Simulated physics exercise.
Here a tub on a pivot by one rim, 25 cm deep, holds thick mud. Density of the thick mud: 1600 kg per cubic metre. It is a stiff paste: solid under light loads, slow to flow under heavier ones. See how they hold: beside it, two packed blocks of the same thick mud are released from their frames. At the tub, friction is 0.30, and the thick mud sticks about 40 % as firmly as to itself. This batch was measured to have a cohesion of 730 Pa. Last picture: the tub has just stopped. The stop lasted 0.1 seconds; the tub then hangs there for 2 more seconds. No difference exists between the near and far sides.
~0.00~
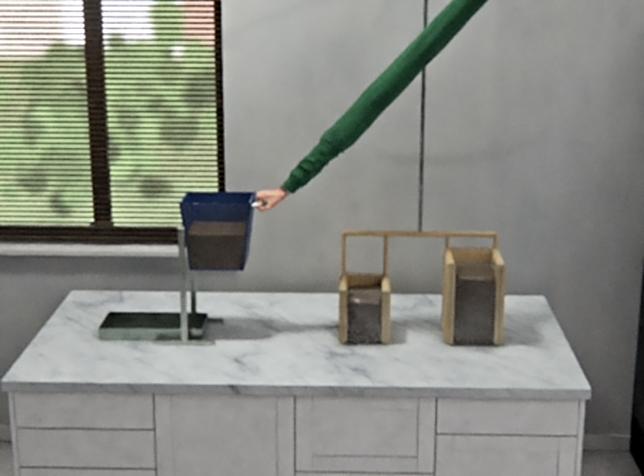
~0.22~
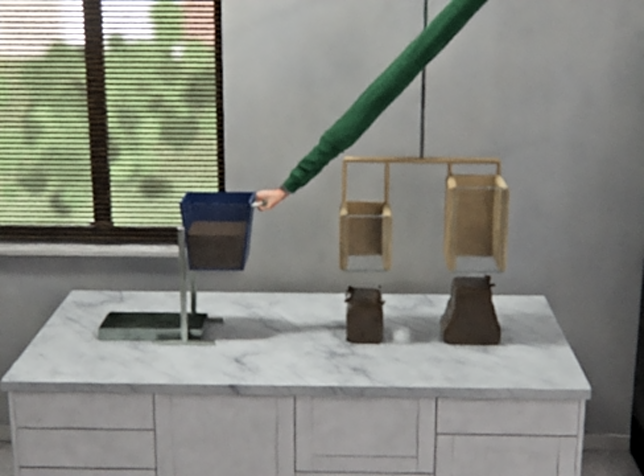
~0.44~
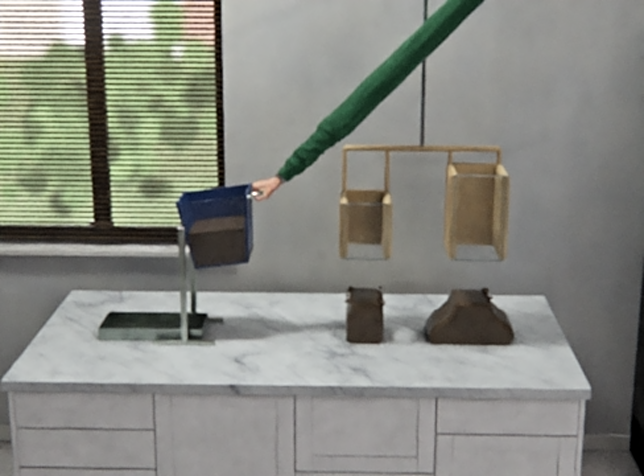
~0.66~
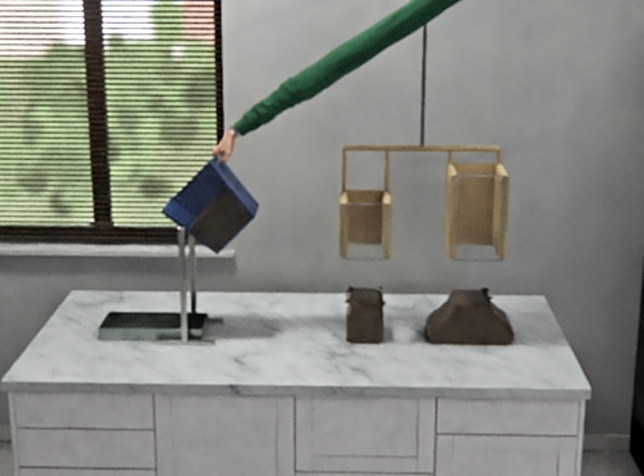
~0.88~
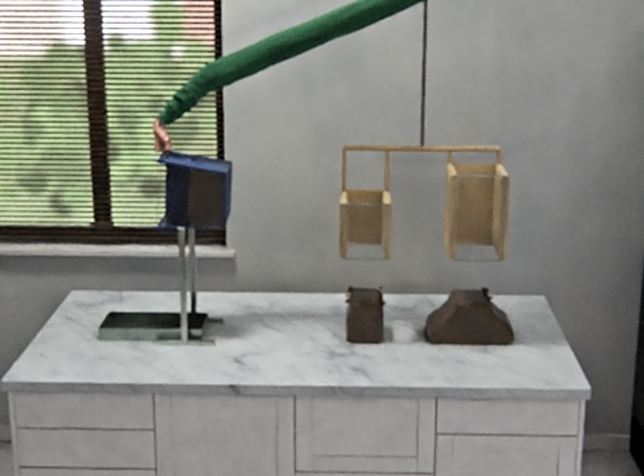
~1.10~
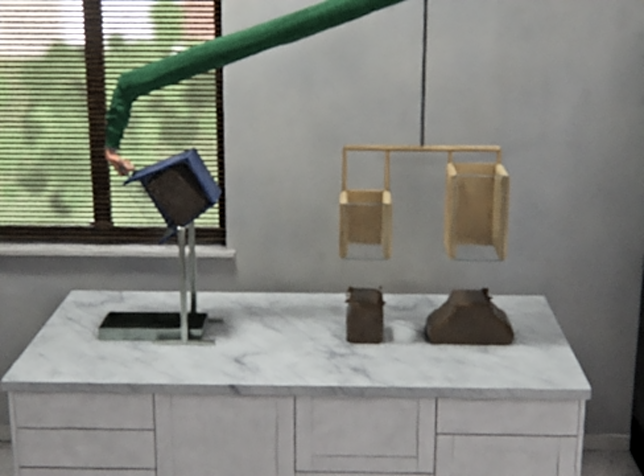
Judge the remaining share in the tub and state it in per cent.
The remaining share is close to 0 %.
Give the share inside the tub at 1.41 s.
About 0 %.
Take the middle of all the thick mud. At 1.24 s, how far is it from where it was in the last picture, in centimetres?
I'd estimate roughly 15 centimetres.
After 1.24 s, the tub is at 120 degrees and holds 58 %.
After 1.41 s, the tub is at 120 degrees and holds 0 %.
After 1.58 s, the tub is at 120 degrees and holds 0 %.
After 1.75 s, the tub is at 120 degrees and holds 0 %.
After 3.10 s, the tub is at 120 degrees and holds 0 %.
